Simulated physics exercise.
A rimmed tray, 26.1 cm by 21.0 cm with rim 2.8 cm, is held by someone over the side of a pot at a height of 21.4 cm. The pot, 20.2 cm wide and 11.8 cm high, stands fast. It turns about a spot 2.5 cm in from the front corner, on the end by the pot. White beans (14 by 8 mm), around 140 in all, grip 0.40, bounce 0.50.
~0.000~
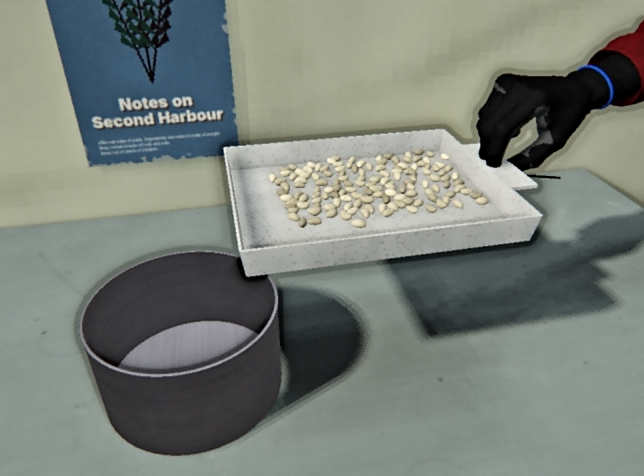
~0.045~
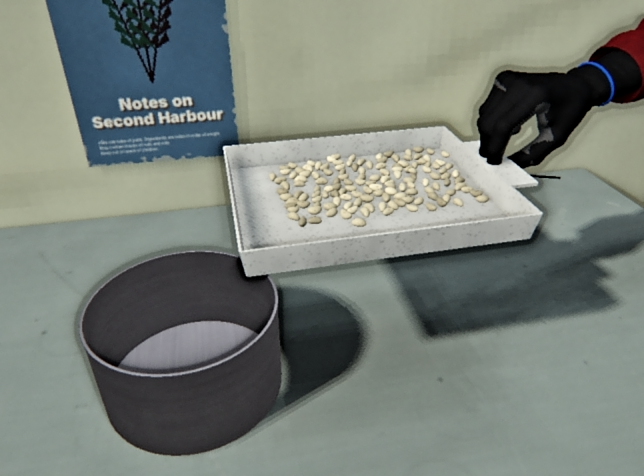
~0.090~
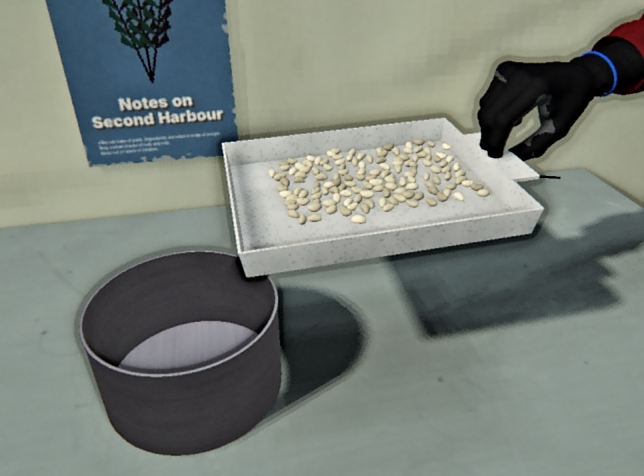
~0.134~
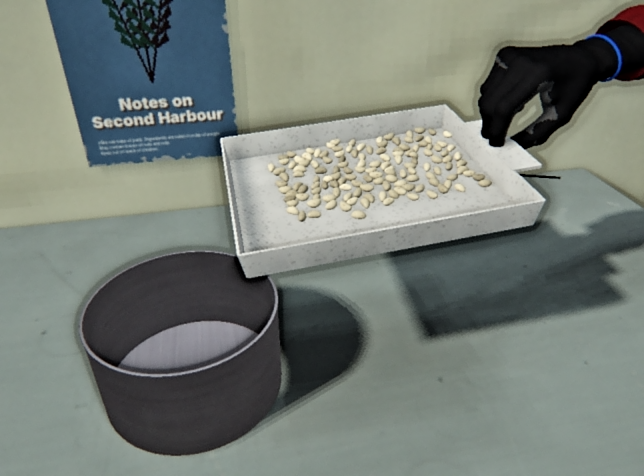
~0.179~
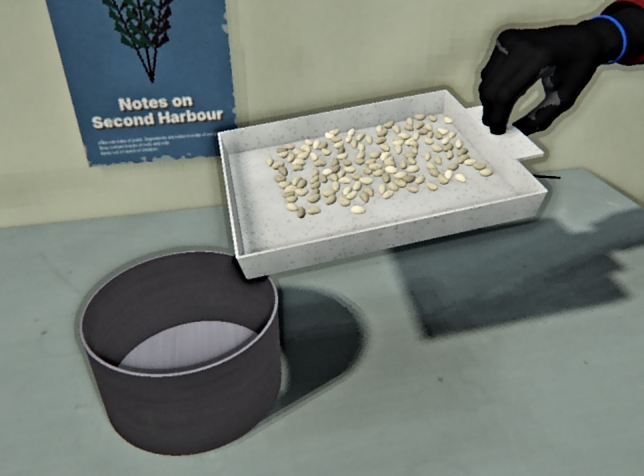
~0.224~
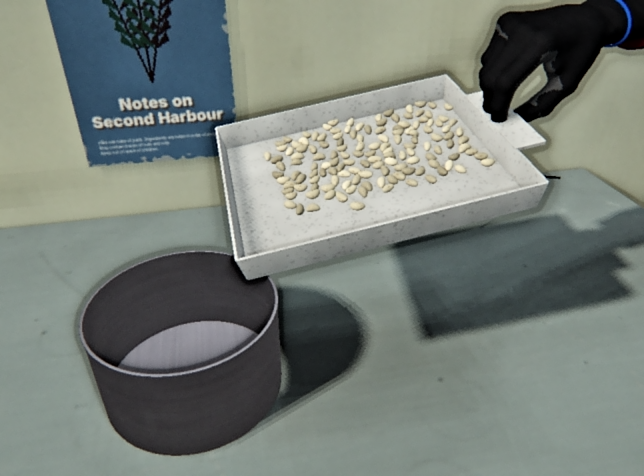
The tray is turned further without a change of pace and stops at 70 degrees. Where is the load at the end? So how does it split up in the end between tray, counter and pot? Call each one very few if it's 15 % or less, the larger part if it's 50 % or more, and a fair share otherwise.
I'd say tray the larger part, counter a fair share, pot very few.
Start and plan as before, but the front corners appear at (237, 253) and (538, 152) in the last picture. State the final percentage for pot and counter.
You'd end with pot at 15 and counter at 5.
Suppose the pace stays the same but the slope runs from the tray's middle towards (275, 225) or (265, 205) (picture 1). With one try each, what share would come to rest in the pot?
The share comes to about 10 in a hundred, then about 10 in a hundred.
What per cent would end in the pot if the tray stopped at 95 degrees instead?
That would be around 0 percent.
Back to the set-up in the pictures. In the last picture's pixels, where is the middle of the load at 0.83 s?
By then the middle of the load sits around (259, 232).
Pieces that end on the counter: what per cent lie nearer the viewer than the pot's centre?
Share: Some 100 %.
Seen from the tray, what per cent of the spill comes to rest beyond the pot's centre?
About 40 per cent.
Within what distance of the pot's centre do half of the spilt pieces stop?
That comes to near 20 cm.
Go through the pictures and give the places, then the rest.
Tray tilt 0 degrees, front corners at (245, 248) and (535, 214); middle of the pieces at (371, 186); pot at (182, 304), in the first frame.
Tray tilt 1 degrees, front corners at (245, 249) and (536, 212); middle of the pieces at (371, 184), in the second frame.
Tray tilt 3 degrees, front corners at (244, 250) and (537, 207); middle of the pieces at (371, 179), in the third frame.
Tray tilt 6 degrees, front corners at (243, 252) and (538, 198), lowest corner left front; middle of the pieces at (371, 171), in the fourth frame.
Tray tilt 9 degrees, front corners at (242, 254) and (540, 189), lowest corner left front; middle of the pieces at (371, 163), in the fifth frame.
Tray tilt 13 degrees, front corners at (241, 256) and (541, 181), lowest corner left front; middle of the pieces at (371, 155); pot at (182, 304). Its pace works out near 75 degrees a second, in the sixth frame.
Then, at 0.59 s, tilt 41 degrees; the tray holds 100 %, the pot 0 %.
After 0.83 s, tilt 59 degrees; the tray holds 100 %, the pot 0 %.
After 1.18 s, tilt 70 degrees; the tray holds 75 %, the pot 0 %.
At rest (2.7 s), tray 60 %, counter 40 %, pot 0 %.
